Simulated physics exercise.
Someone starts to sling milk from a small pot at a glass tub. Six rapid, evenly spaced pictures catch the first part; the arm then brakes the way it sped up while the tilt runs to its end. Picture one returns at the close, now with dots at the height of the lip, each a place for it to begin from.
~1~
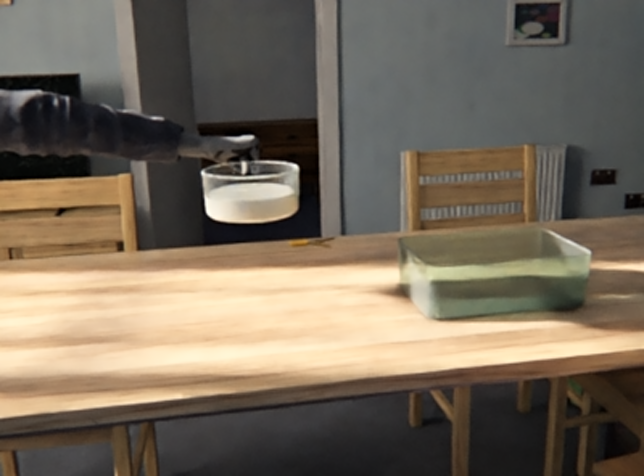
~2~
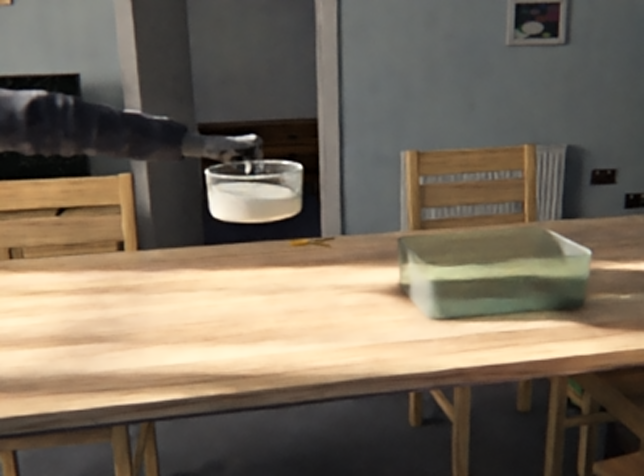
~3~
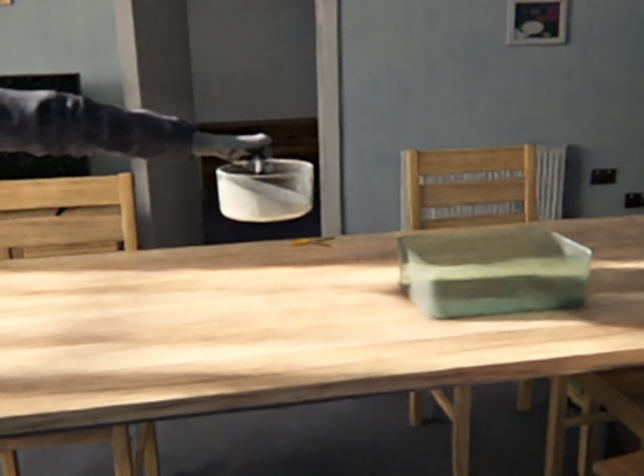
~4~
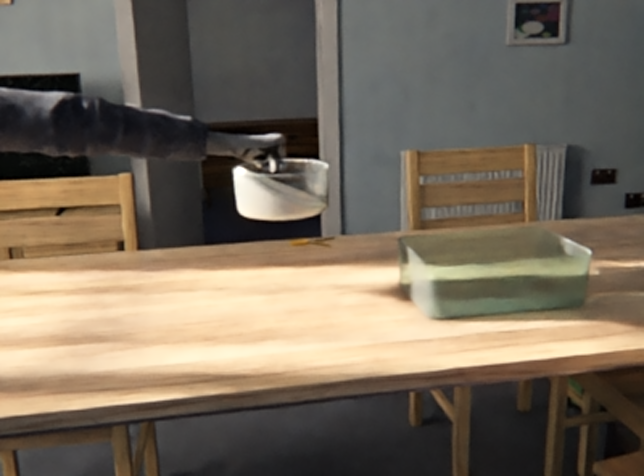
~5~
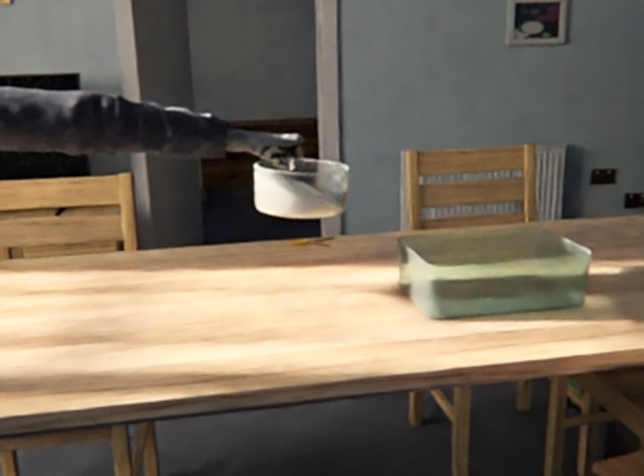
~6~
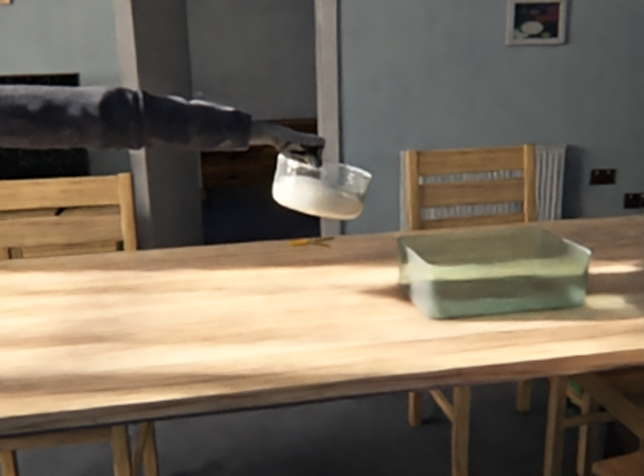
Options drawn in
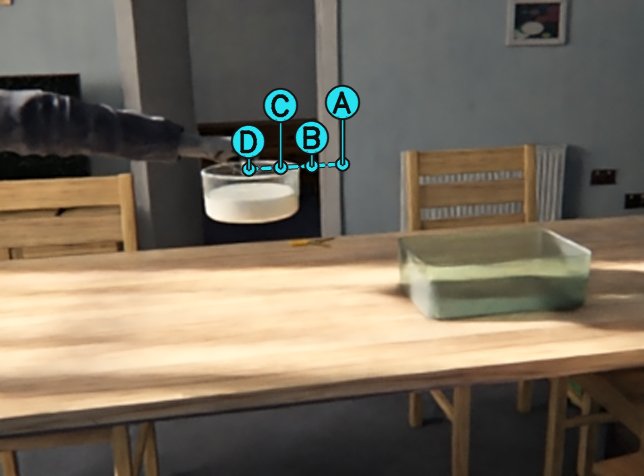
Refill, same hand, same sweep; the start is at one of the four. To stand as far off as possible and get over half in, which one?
Choose C.
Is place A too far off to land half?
No, that is safe.
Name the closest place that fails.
D.
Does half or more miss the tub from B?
No, that is safe.
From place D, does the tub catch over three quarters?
No, it does not.
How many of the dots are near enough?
Three of the four.
In cyan, A at (342, 164); B at (311, 165); C at (280, 167); D at (248, 169).
With A, about 91 % lands in the tub, 4 % falls short and 5 % goes beside or beyond.
With B, about 78 % lands in the tub, 12 % falls short and 10 % goes beside or beyond.
With C, about 62 % lands in the tub, 30 % falls short and 7 % goes beside or beyond.
With D, about 36 % lands in the tub, 60 % falls short and 3 % goes beside or beyond.
